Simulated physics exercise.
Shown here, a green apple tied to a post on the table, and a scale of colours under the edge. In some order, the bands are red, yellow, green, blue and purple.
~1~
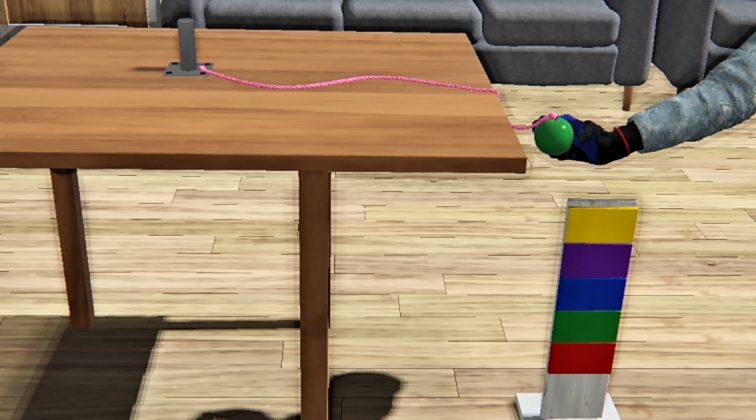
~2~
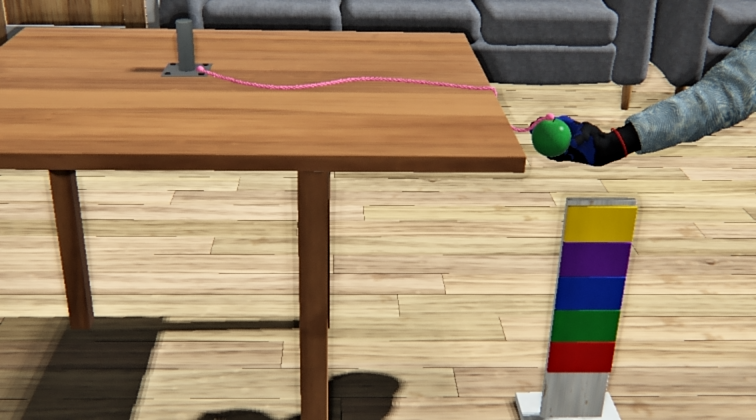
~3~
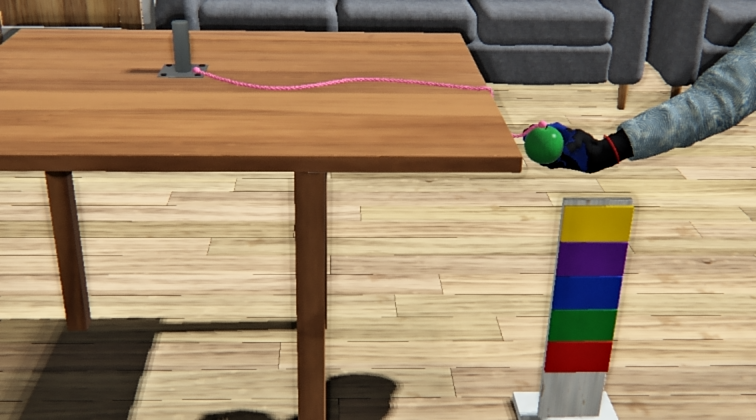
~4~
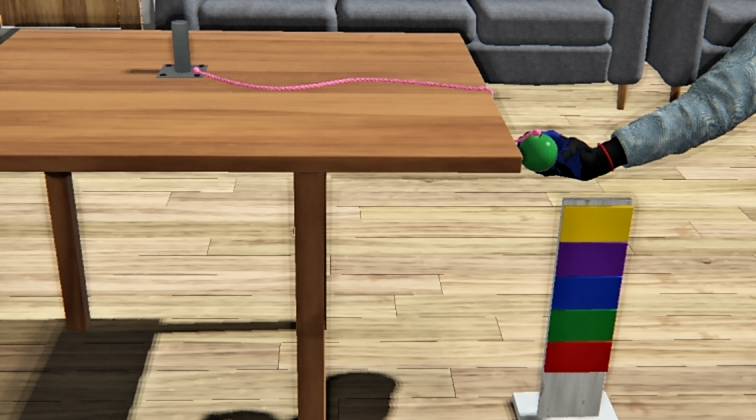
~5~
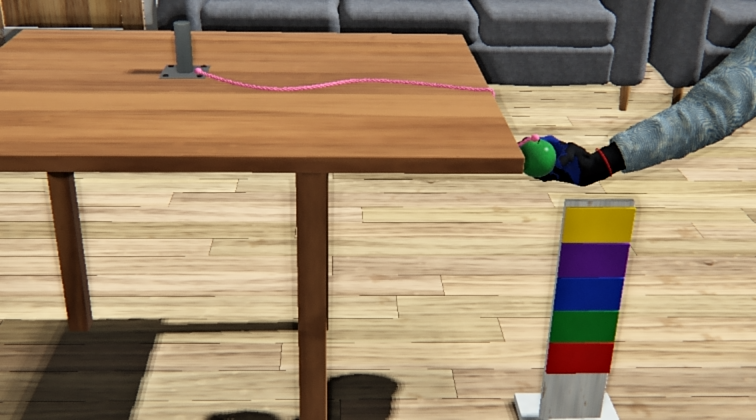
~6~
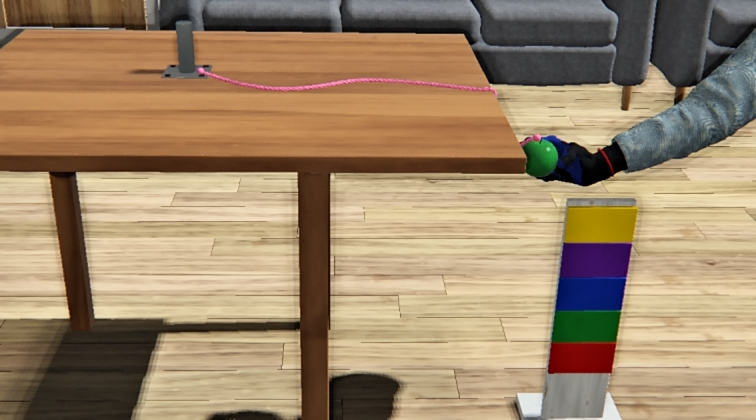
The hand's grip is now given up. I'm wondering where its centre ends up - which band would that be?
That would be the yellow band.
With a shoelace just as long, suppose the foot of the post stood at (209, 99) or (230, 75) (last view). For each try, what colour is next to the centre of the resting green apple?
For the first it would be purple, for the second purple.
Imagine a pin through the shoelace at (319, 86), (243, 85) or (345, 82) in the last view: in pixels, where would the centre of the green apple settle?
Approximately (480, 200), (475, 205) and (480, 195), respectively.
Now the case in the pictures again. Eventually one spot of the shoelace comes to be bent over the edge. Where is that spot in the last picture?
Location: About (466, 88).
Soon after, apple near (500, 206); level with yellow.
Then, apple near (476, 214); level with yellow.
Further on, apple near (465, 213); level with yellow.
At rest, apple near (478, 216); level with yellow. The yellow one.
